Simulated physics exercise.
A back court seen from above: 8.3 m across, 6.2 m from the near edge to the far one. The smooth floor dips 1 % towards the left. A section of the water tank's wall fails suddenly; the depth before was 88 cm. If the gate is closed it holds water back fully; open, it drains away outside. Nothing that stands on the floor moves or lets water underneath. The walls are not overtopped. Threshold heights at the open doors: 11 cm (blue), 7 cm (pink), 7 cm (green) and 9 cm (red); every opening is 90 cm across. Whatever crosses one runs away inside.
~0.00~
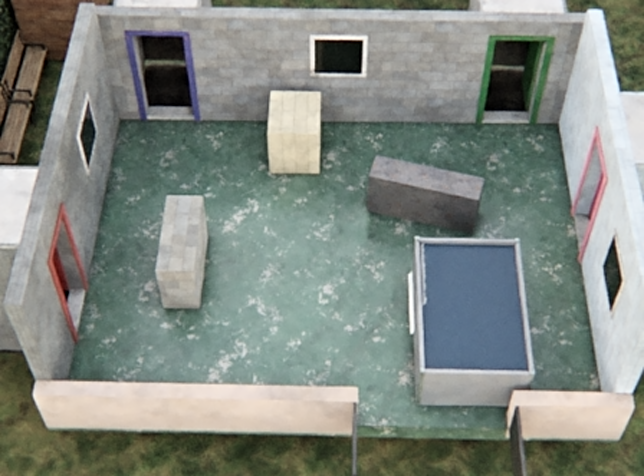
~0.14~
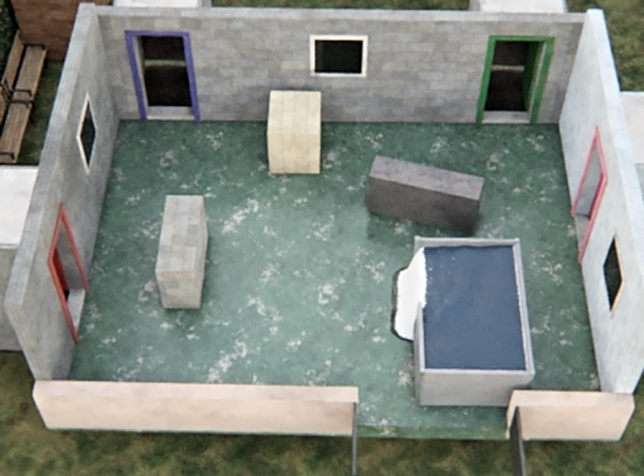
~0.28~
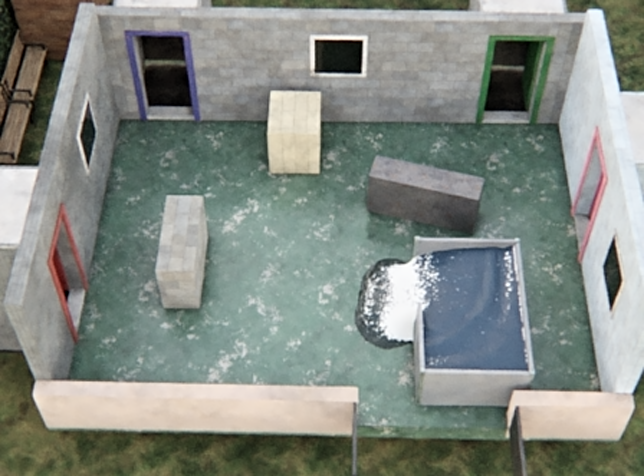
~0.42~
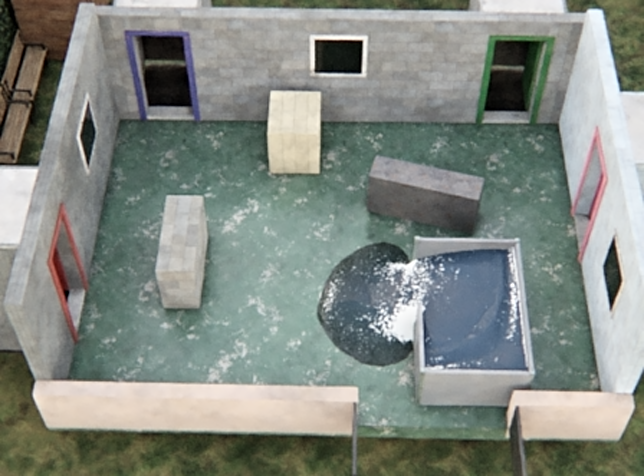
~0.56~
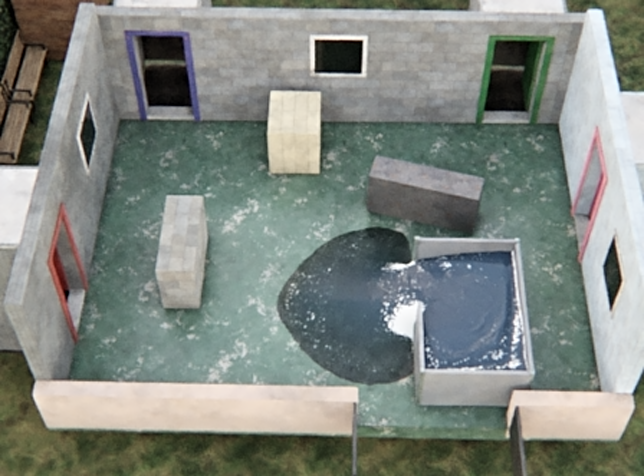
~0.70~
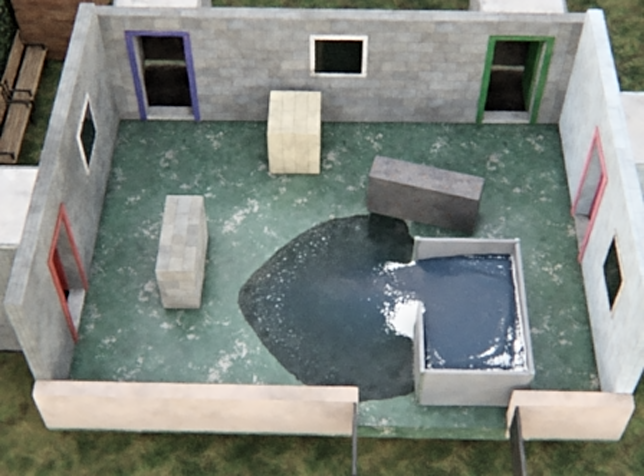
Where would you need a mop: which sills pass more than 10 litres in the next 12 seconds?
Door by door: At the blue door it exceeds the limit; at the pink door it does not reach the limit; at the green door it keeps below the limit; at the red door it goes over the limit.
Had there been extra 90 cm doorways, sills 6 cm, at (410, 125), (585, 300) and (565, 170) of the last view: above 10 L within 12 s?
In that order: Not over, below, below.
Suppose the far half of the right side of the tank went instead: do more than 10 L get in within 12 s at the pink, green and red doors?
Against that limit: Pink over, green above, red not over.
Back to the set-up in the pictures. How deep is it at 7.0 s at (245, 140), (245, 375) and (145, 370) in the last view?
In that order: 19, 7 and 10 cm.
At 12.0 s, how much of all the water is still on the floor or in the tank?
Some 92 per cent remains.
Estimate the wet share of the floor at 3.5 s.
Some 55 per cent of it.
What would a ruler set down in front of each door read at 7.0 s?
In cm: Blue 16, pink 0, green 0, red 11.
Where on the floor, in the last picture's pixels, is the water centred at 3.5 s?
Around (280, 285).
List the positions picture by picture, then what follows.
Still water, 88 cm deep, in the water tank at (471, 306), in the first picture.
The front is at (408, 270), 0.7 m from the gap at (418, 292); 0.3 m2 of floor is under water; 88 cm left at the back of the water tank, in the second picture.
Water pours out at (417, 295) and has run 1.0 m, to (366, 332); typically 14 cm deep outside, 86 cm at the water tank's back, in the third picture.
Water pours out at (417, 296) and has run 1.6 m, to (322, 313); typically 10 cm deep outside, 78 cm at the water tank's back, in the fourth picture.
The front is at (282, 306), 2.2 m from the gap at (417, 296); 4.8 m2 of floor is under water; 76 cm left at the back of the water tank, in the fifth picture.
Water pours out at (417, 296) and has run 2.8 m, to (248, 288); typically 6 cm deep outside, 74 cm at the water tank's back, in the sixth picture.
After 1.4 s water covers 35 % of the floor and is deepest (46 cm) near (409, 296); blue door not reached, pink door not reached, green door not reached, red door not reached.
After 2.2 s water covers 50 % of the floor and is deepest (55 cm) near (63, 406); blue door not reached, pink door not reached, green door not reached, red door 8 cm at the sill, 3 L in.
After 3.5 s water covers 55 % of the floor and is deepest (29 cm) near (69, 376); blue door 23 cm at the sill, 51 L in, pink door not reached, green door not reached, red door 14 cm at the sill, 13 L in.
After 7.0 s water covers 65 % of the floor and is deepest (21 cm) near (232, 130); blue door 16 cm at the sill, 169 L in, pink door not reached, green door not reached, red door 11 cm at the sill, 34 L in.
After 12.0 s water covers 90 % of the floor and is deepest (16 cm) near (63, 406); blue door 8 cm at the sill, 193 L in, pink door 3 cm at the sill, 0 L in, green door 5 cm at the sill, 0 L in, red door 10 cm at the sill, 47 L in.
